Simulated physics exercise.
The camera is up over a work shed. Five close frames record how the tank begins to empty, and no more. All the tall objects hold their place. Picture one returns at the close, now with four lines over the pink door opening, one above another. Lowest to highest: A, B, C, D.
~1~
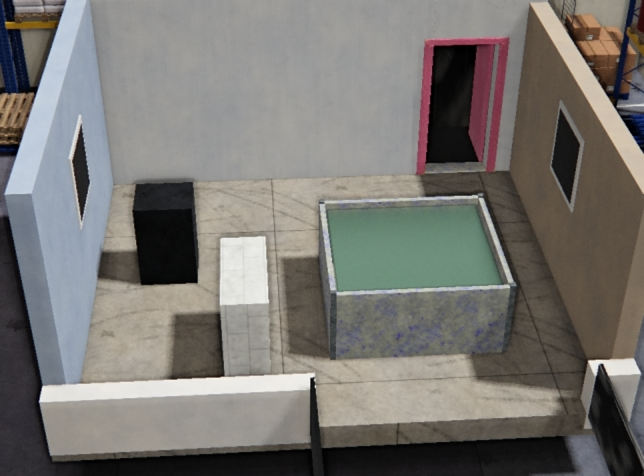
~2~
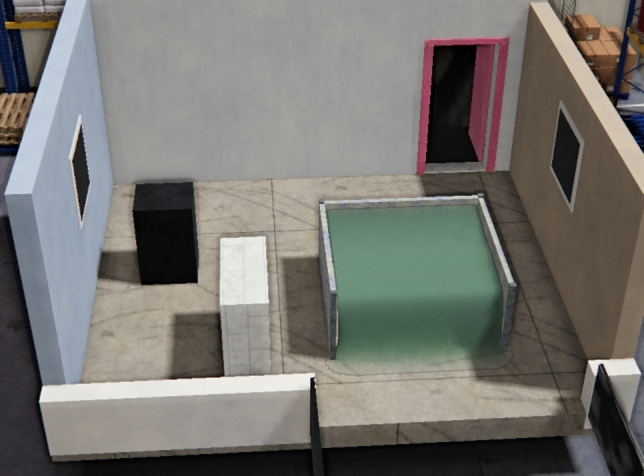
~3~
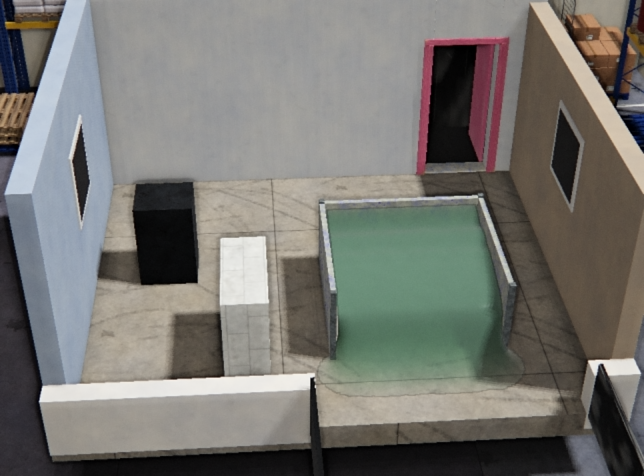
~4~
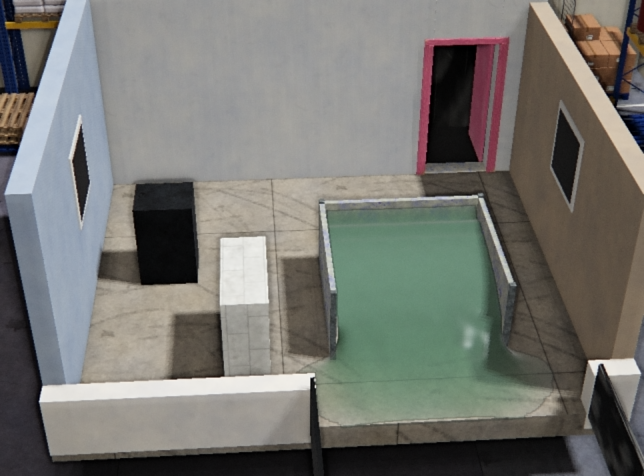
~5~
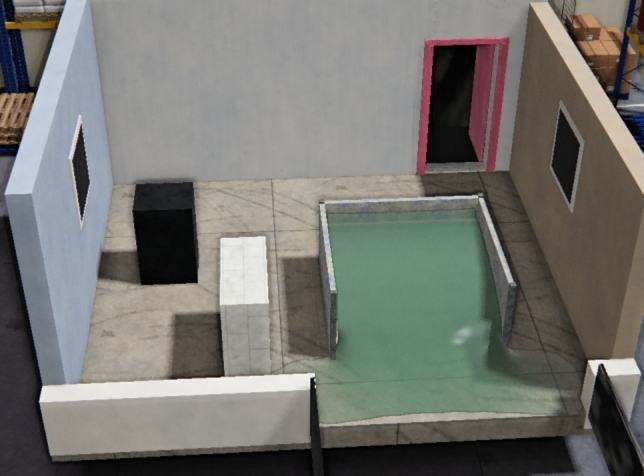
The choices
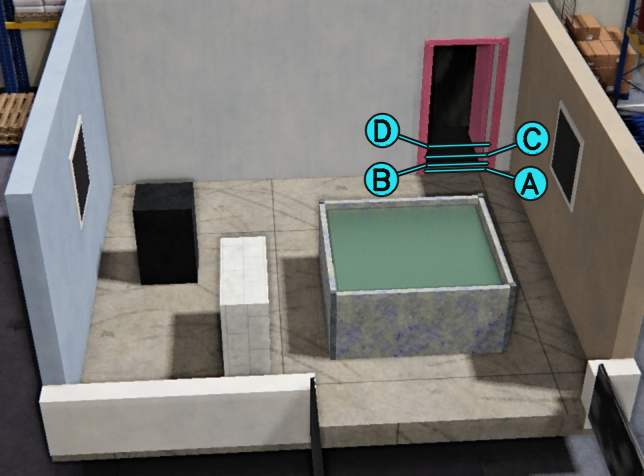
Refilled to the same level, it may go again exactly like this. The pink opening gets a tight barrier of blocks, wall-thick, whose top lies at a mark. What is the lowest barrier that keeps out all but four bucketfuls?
Use height A.
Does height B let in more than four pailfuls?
No.
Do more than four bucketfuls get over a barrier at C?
No, not at all.
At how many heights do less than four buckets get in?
All of the four.
On the marked copy, A at (455, 170); B at (456, 164); C at (457, 156); D at (458, 145); from the bottom up A, B, C, D.
With A, nothing gets over.
With B, nothing gets over.
With C, nothing gets over.
With D, nothing gets over.
